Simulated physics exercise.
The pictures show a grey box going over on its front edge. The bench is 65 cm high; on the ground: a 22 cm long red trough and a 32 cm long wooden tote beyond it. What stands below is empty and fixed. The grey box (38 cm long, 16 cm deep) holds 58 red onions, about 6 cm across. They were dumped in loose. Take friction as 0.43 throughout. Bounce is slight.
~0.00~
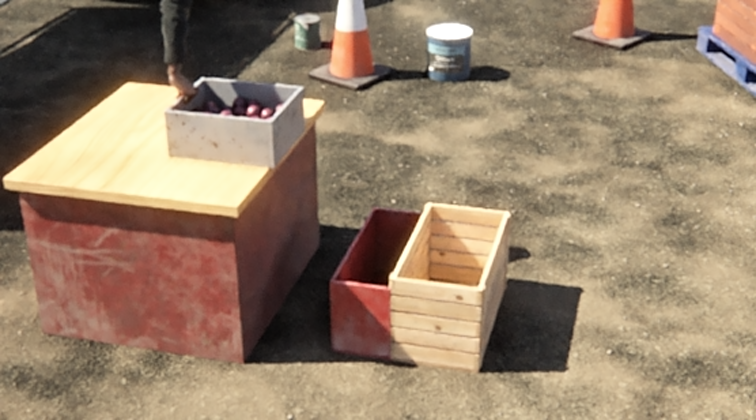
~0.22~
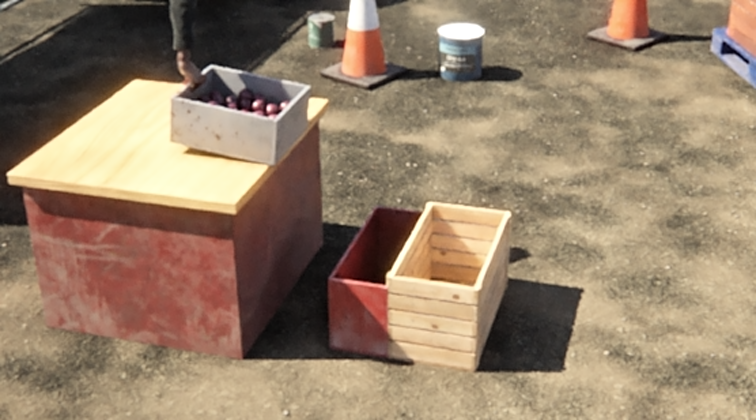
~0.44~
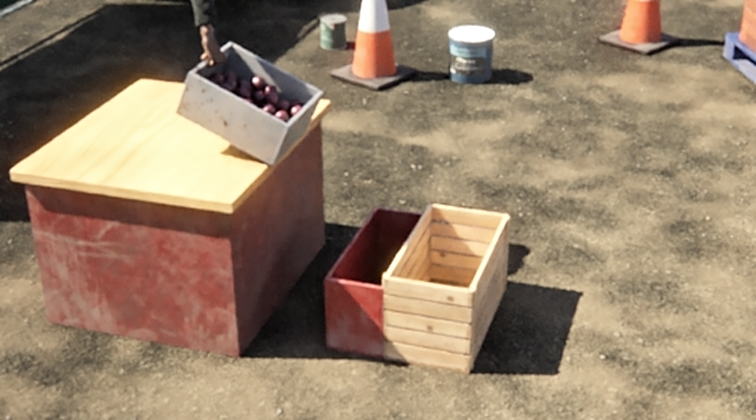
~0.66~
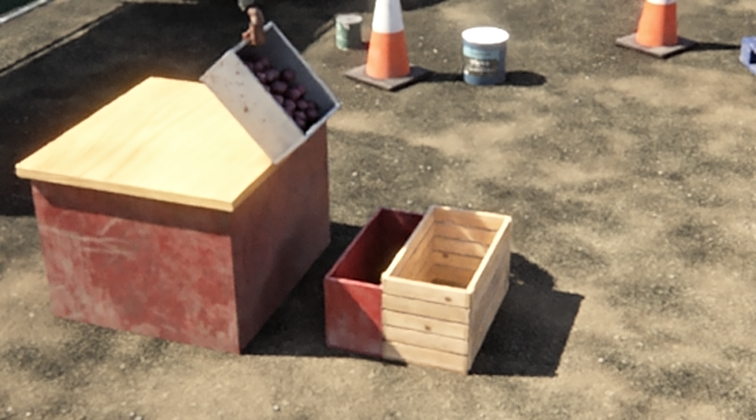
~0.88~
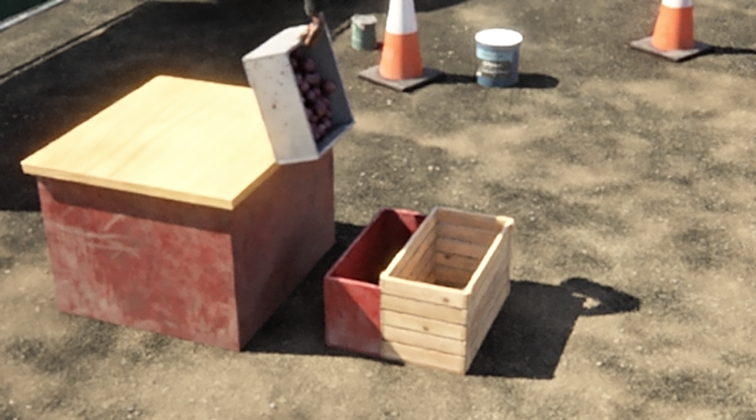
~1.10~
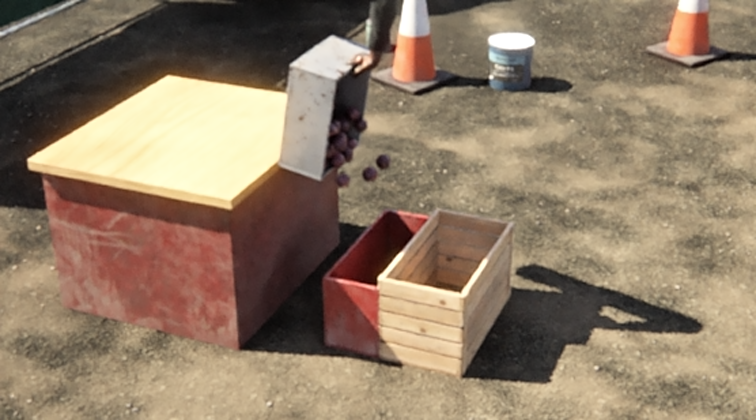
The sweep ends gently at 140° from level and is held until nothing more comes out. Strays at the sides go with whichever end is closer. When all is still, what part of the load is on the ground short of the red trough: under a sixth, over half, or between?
Expect less than a sixth of the load on the ground short of the red trough.
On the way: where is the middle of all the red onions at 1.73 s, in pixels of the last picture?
Near (383, 300).
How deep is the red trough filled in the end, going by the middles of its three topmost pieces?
About 11 cm.
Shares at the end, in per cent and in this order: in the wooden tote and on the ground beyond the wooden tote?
About 5 and 0 per cent.
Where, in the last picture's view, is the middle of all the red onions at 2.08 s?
Near (384, 306).
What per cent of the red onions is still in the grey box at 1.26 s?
Some 65 per cent.
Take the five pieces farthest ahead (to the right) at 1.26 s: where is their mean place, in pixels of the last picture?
At about (391, 247).
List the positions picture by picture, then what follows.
In the first picture (each is followed by its nearest rim corner in this view), grey box, (269, 121); red trough, (388, 288); 0° from level; none out.
The second picture shows grey box, (274, 120); 6° from level.
The third picture shows grey box, (286, 124); 23° from level.
The fourth picture shows grey box, (305, 136); 47° from level.
The fifth picture shows grey box, (318, 155); 74° from level.
The sixth picture shows grey box, (322, 177); red trough, (376, 288); 100° from level; 4 out, the lowest onion at (370, 174).
After 1.26 s, tilt 117°; 39 still in the grey box, 3 in the red trough and 16 in the air.
After 1.45 s, tilt 132°; 7 still in the grey box, 20 in the red trough and 31 in the air.
After 1.73 s, tilt 140°; 51 in the red trough, 3 in the wooden tote, 1 on the ground short of the red trough and 3 in the air.
Outcome (at 2.08 s), 52 in the red trough, 4 in the wooden tote and 2 on the ground short of the red trough. Asked share, 2 of 58, 3 per cent.
